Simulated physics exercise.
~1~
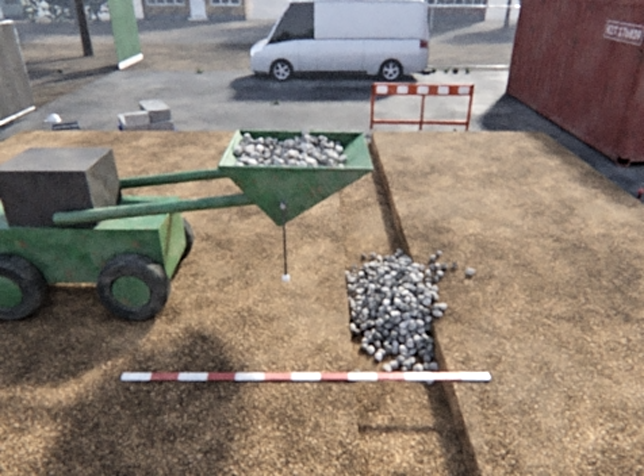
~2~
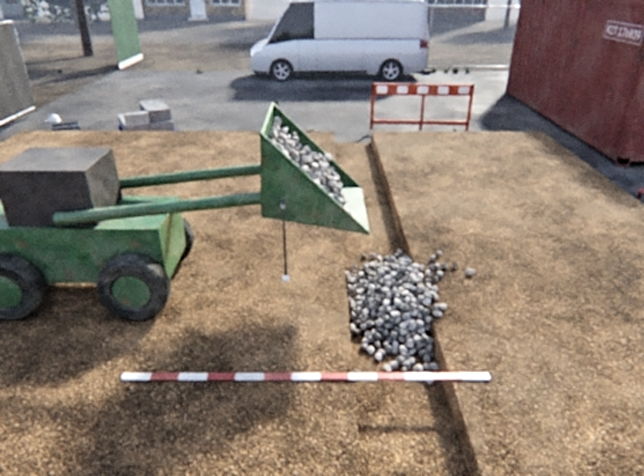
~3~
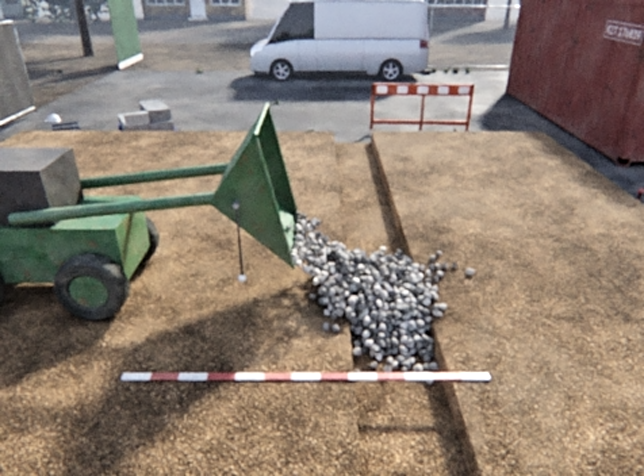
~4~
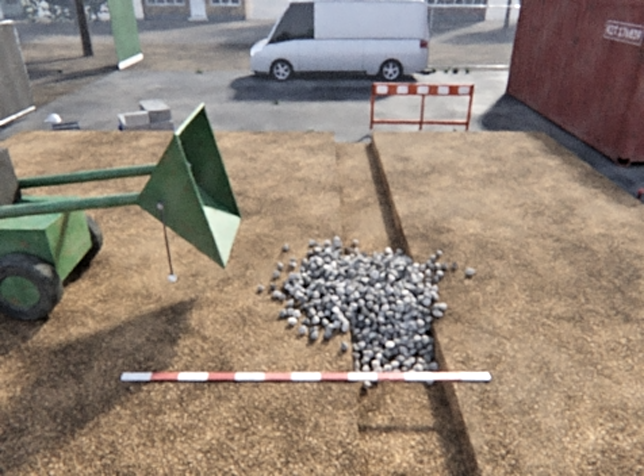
The clip opens on a green loader at left, its raised bucket full of grey stones, with a similar pile already lying in a trench ahead, behind a red and white striped pole. The bucket tips forward to the right, and its stones stay inside at first. It then tilts more steeply while the loader backs away to the left, and the stones pour out onto the near side of the pile. The loader draws farther left with its bucket empty and still tipped. A broader heap remains, mostly filling part of the trench and spilling over its left edge.
